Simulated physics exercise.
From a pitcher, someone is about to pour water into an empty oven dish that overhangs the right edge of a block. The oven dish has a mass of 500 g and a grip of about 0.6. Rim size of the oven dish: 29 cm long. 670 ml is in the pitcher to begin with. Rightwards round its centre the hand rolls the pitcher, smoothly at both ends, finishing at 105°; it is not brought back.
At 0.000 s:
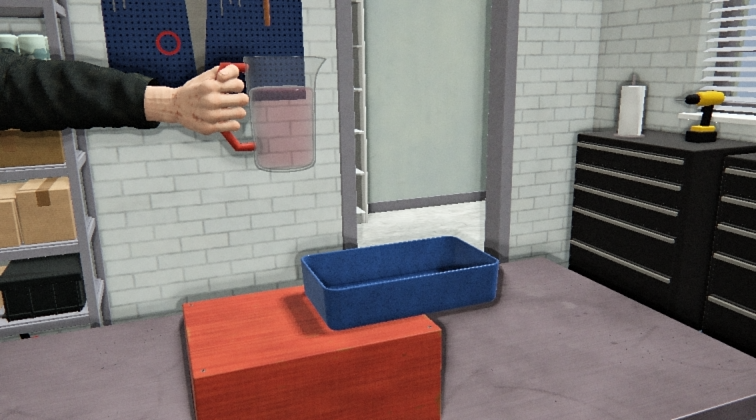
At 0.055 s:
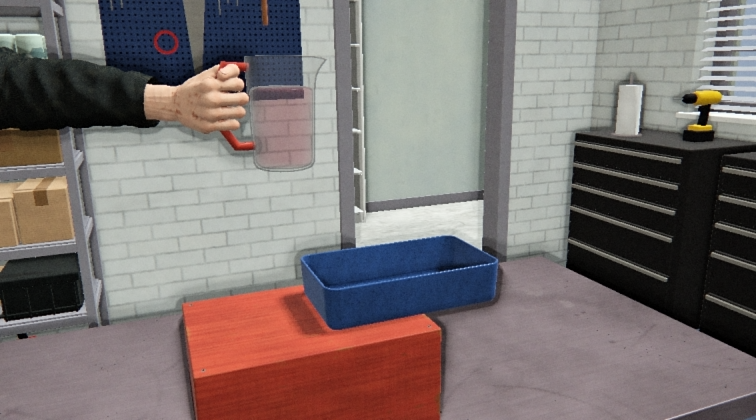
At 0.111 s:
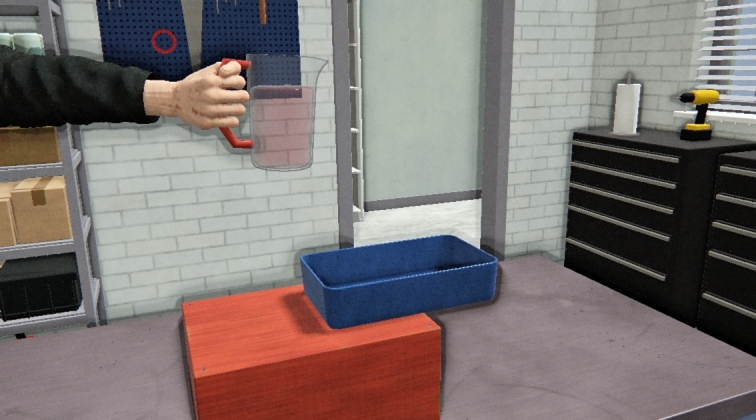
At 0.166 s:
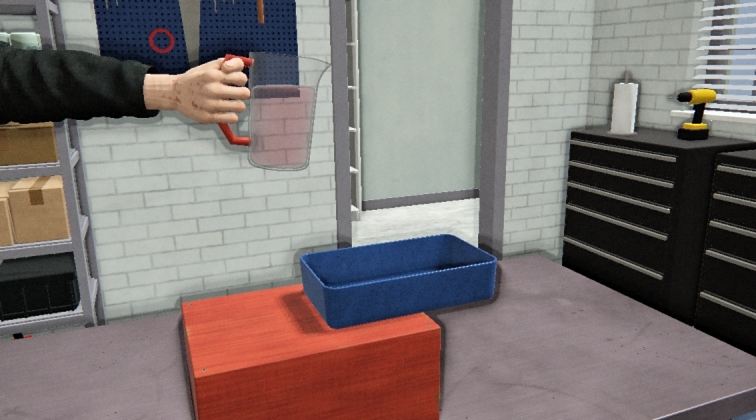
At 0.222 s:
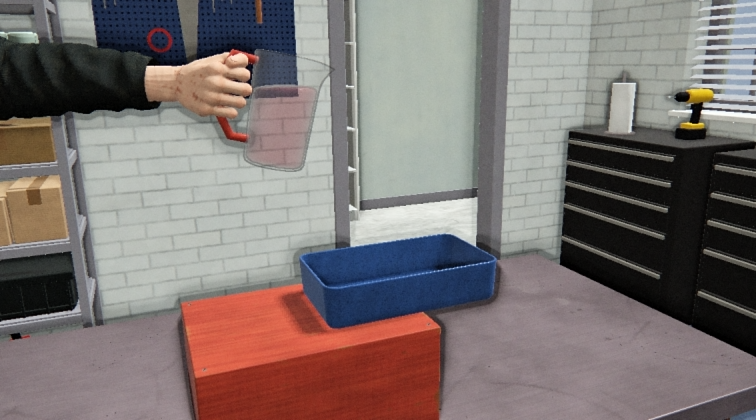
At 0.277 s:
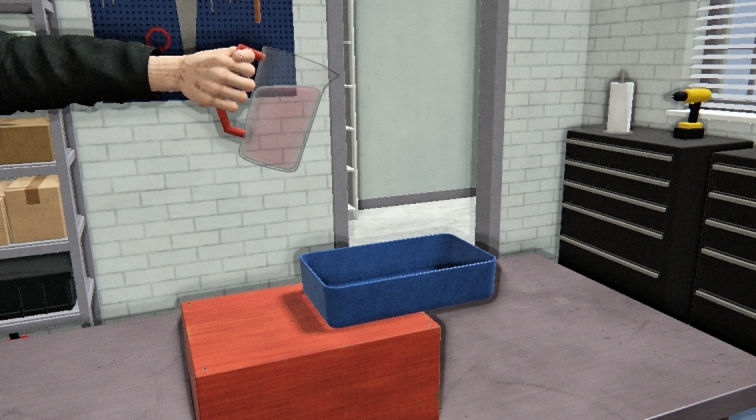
A blue oven dish sits on a red block, overhanging its right edge, on a grey worktop in a workshop with white brick walls, seen from slightly above. At upper left, a dark-sleeved arm holds a clear, red-handled pitcher of faintly pink liquid, with shelves behind and black drawers and a yellow drill at right. The hand gradually tilts the pitcher rightwards while the dish and block stay still.
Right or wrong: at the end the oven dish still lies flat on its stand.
Right.
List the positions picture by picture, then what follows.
Tilt 0°; pouring edge (326, 58); surface from (249, 89) to (311, 88); the oven dish's rim runs from (312, 274) to (476, 249); the block's edge is at (438, 331), in the first picture.
Tilt 1°; pouring edge (326, 58); surface from (249, 89) to (311, 88), in the second picture.
Tilt 3°; pouring edge (328, 60); surface from (250, 88) to (311, 87), in the third picture.
Tilt 7°; pouring edge (331, 64); surface from (252, 89) to (313, 87), in the fourth picture.
Tilt 13°; pouring edge (335, 69); surface from (254, 89) to (315, 88), in the fifth picture.
Tilt 19°; pouring edge (339, 75); surface from (253, 99) to (319, 89), in the sixth picture.
After 0.64 s the tilt is 76° and 89 per cent is still to pour; the oven dish lies level with 0 per cent in it.
After 0.90 s the tilt is 103° and 39 per cent is still to pour; the oven dish lies level with 25 per cent in it.
After 1.18 s the tilt is 105° and 5 per cent is still to pour; the oven dish lies level with 57 per cent in it.
After 1.48 s the tilt is 105° and 0 per cent is still to pour; the oven dish lies level with 77 per cent in it.
In the end the oven dish lies level with 78 per cent in it.
